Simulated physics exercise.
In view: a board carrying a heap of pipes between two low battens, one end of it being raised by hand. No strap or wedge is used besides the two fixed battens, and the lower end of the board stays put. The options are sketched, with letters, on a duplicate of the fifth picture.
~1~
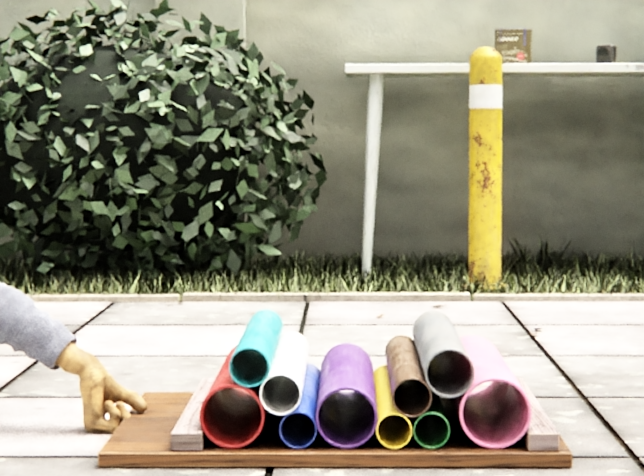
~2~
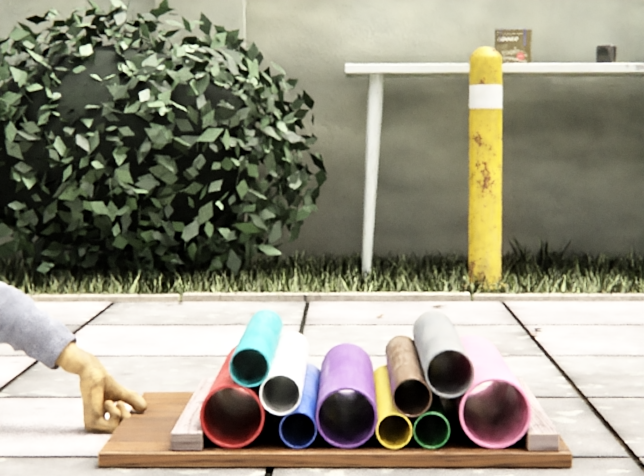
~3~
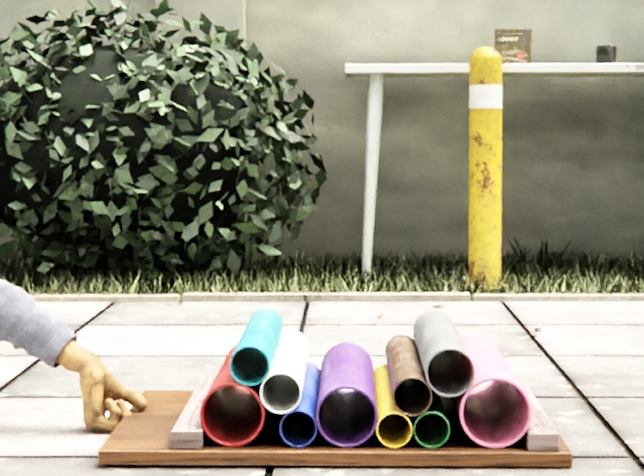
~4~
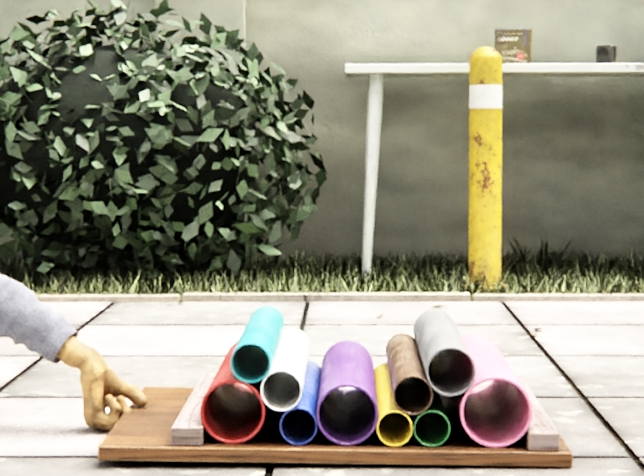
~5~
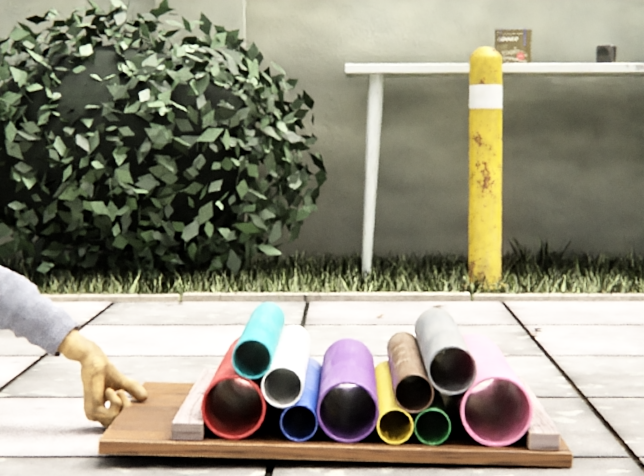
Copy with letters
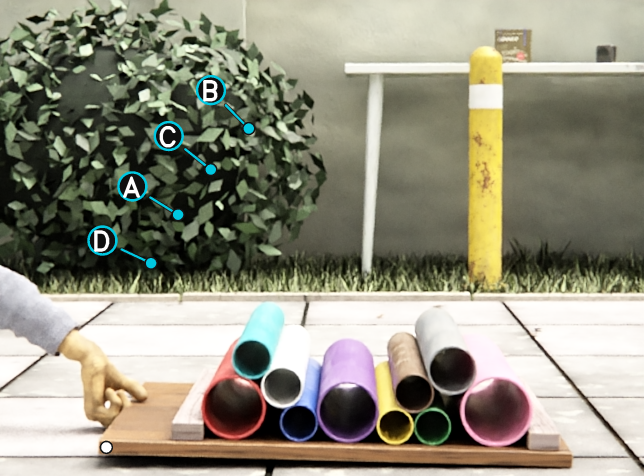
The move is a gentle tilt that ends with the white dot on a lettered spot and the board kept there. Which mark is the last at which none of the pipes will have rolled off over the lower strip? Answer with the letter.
Lift it to A and no more.
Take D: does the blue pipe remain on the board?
Yes, with D.
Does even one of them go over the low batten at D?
No, at D.
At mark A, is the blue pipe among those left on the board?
The blue pipe: Yes.
On the marked copy, A at (178, 215); B at (249, 128); C at (211, 169); D at (151, 263); the white dot at (106, 448).
Taking A. A third of the way, board at 18°.
Two thirds of the way, board at 32°.
When it is over, board at 32°, none over the low batten.
As for the rest, B six over the low batten; C one over the low batten (grey); D none over the low batten.
